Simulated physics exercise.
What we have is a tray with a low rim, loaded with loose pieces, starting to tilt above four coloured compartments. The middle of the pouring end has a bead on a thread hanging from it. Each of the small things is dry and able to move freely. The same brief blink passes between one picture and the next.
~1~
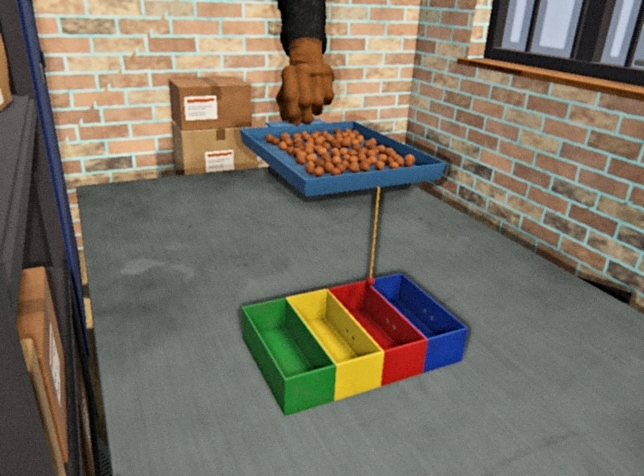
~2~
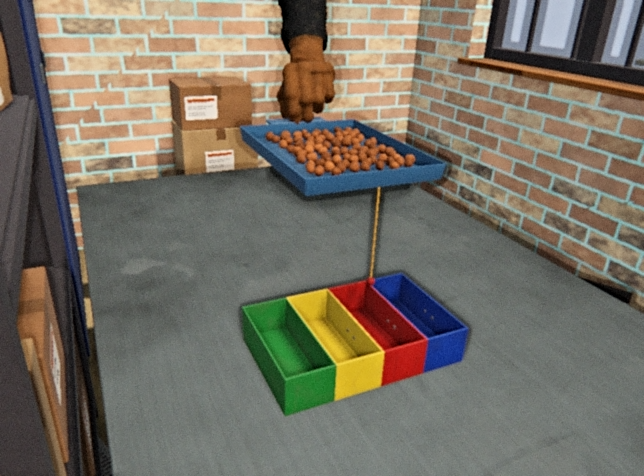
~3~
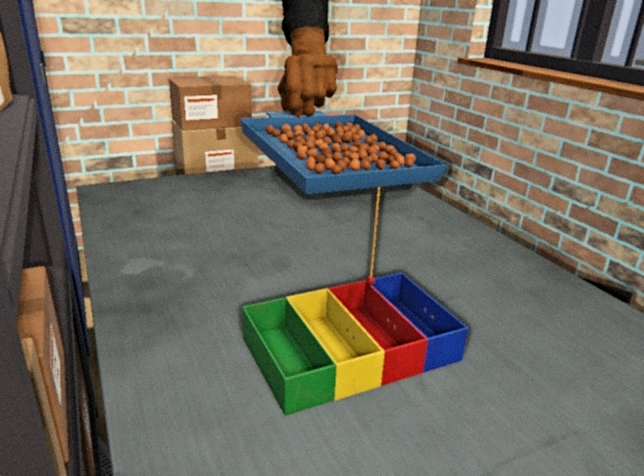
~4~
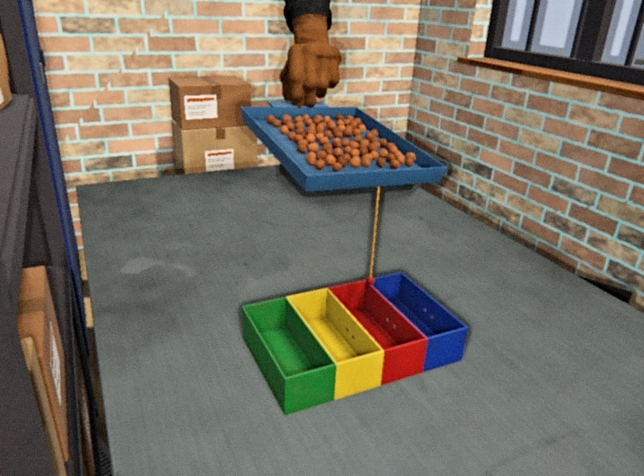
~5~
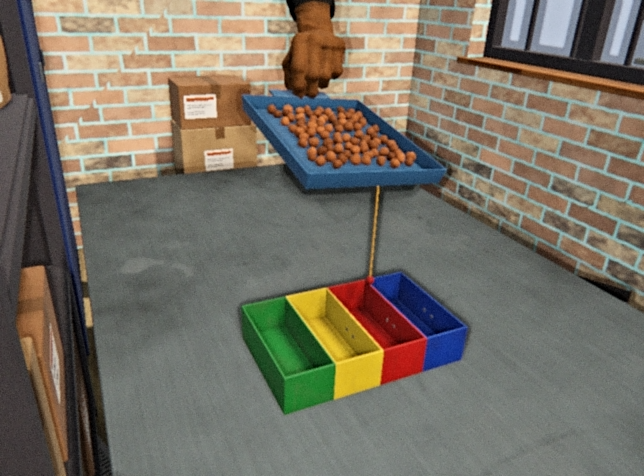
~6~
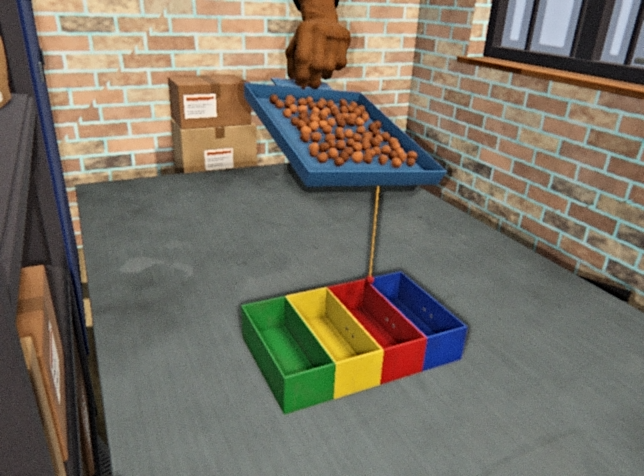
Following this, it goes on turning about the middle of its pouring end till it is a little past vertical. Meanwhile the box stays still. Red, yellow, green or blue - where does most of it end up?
Most of it ends up in blue.
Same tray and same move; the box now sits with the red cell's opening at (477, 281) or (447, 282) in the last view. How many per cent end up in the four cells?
90 %, 90 %.
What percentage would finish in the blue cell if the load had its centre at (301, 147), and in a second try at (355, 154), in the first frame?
Around 30 percent the first time and around 40 percent the second time.
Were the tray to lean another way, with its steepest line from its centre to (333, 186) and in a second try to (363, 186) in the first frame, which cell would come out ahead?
Try 1 - that yellow cell. Try 2 - the yellow one.
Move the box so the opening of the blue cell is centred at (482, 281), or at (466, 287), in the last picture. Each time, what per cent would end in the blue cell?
Around 10 and then 40 per cent.
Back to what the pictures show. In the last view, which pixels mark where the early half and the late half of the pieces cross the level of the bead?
The early half goes through (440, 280), the late half through (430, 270).
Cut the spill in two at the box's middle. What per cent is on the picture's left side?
Near 0 in a hundred.
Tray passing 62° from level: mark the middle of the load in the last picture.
(403, 142).
Just after the last frame, tray tipped steeply; almost all on the tray; just a few falling or outside the box.
A moment on, tray tipped past a quarter turn; almost all on the tray; just a few falling or outside the box.
Further on, tray tipped past a quarter turn; roughly a quarter in the blue cell; about a tenth in the red cell; roughly two thirds falling or outside the box.
When it is over, tray tipped past a quarter turn; roughly a quarter in the blue cell; about a tenth in the red cell; not one in the green cell; not one in the yellow cell; roughly two thirds outside the box.
